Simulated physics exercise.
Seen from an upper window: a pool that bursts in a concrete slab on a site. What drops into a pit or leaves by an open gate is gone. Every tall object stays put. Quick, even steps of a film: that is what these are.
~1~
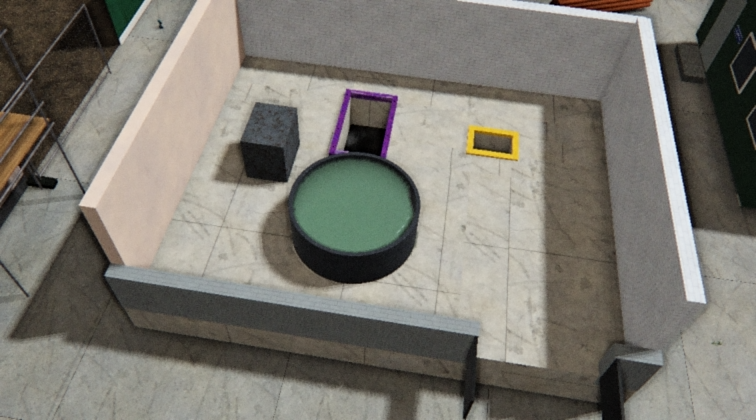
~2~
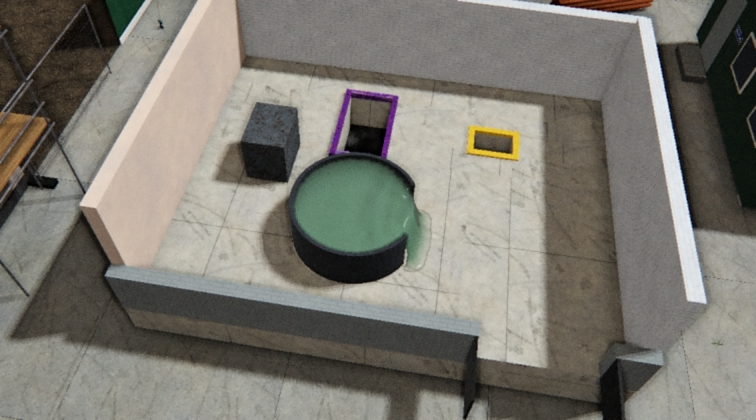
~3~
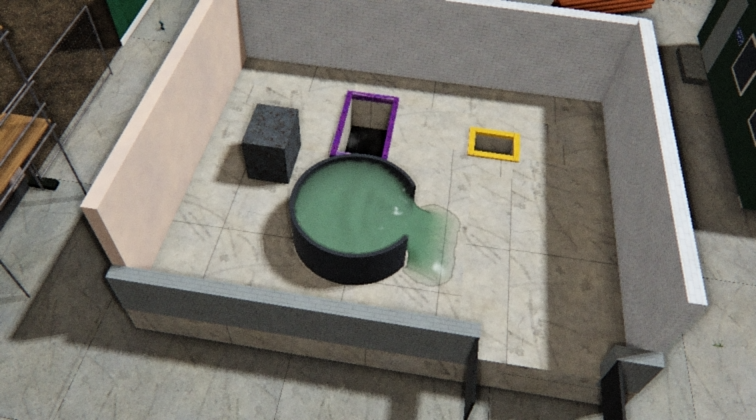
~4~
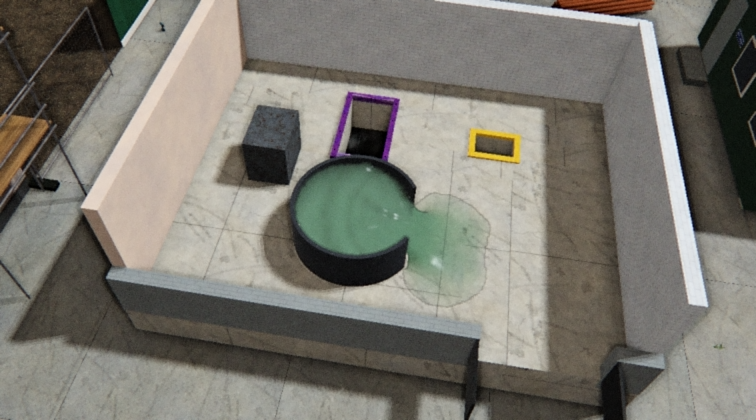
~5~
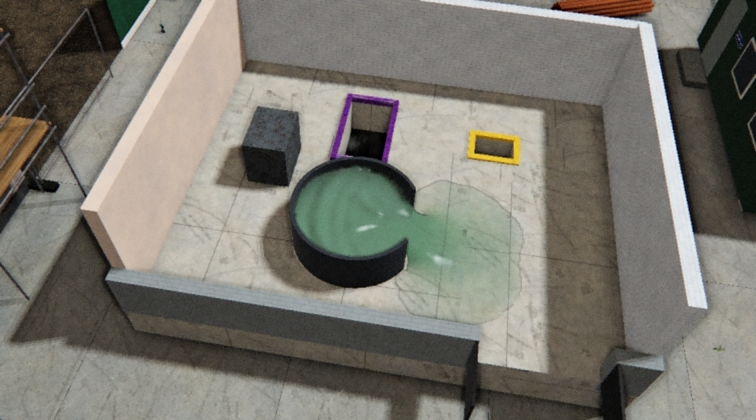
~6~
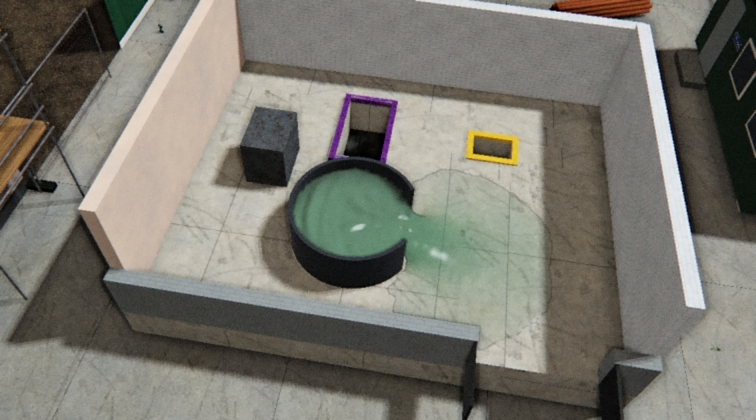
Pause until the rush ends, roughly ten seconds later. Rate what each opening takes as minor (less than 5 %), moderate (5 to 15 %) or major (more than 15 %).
The gate - major, the purple pit - minor, the yellow pit - minor.
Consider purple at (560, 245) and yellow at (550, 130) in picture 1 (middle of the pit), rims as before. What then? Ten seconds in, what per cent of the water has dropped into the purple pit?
Share for the purple pit: 25 percent.
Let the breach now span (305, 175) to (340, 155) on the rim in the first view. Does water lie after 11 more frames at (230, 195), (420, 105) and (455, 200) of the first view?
Note, points one to three: Reached and soaked / unreached / unreached.
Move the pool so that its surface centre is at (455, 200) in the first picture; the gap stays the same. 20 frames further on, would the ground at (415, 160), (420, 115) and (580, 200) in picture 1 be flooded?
Well, first one stays dry, second one stays dry, third one got wet.
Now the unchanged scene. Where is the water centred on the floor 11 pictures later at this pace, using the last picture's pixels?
I'd say near (448, 243).
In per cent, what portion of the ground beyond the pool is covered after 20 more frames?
I make it 40 per cent.
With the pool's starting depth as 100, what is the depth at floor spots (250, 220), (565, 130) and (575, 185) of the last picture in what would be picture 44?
Around 0, 16 and 10 %.
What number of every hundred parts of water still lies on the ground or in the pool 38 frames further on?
78 percent or thereabouts.
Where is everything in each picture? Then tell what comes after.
In the first picture, still water in the round pool at (355, 204).
In the second picture, water pours out at (414, 229) and has run to (407, 268).
In the third picture, the front is at (438, 280), out from the gap at (414, 232).
In the fourth picture, water pours out at (414, 235) and has run to (477, 287).
In the fifth picture, water pours out at (414, 237) and has run to (516, 228).
In the sixth picture, water pours out at (412, 237) and has run to (548, 244).
A moment on, water covers 35 % of the floor; the gate 1 %, the purple pit 0 %, the yellow pit 0 %.
Next, water covers 35 % of the floor; the gate 4 %, the purple pit 0 %, the yellow pit 0 %.
Then, water covers 40 % of the floor; the gate 11 %, the purple pit 0 %, the yellow pit 1 %.
Later, water covers 55 % of the floor; the gate 21 %, the purple pit 0 %, the yellow pit 1 %.
In the end, water covers 75 % of the floor; the gate 29 %, the purple pit 1 %, the yellow pit 2 %.
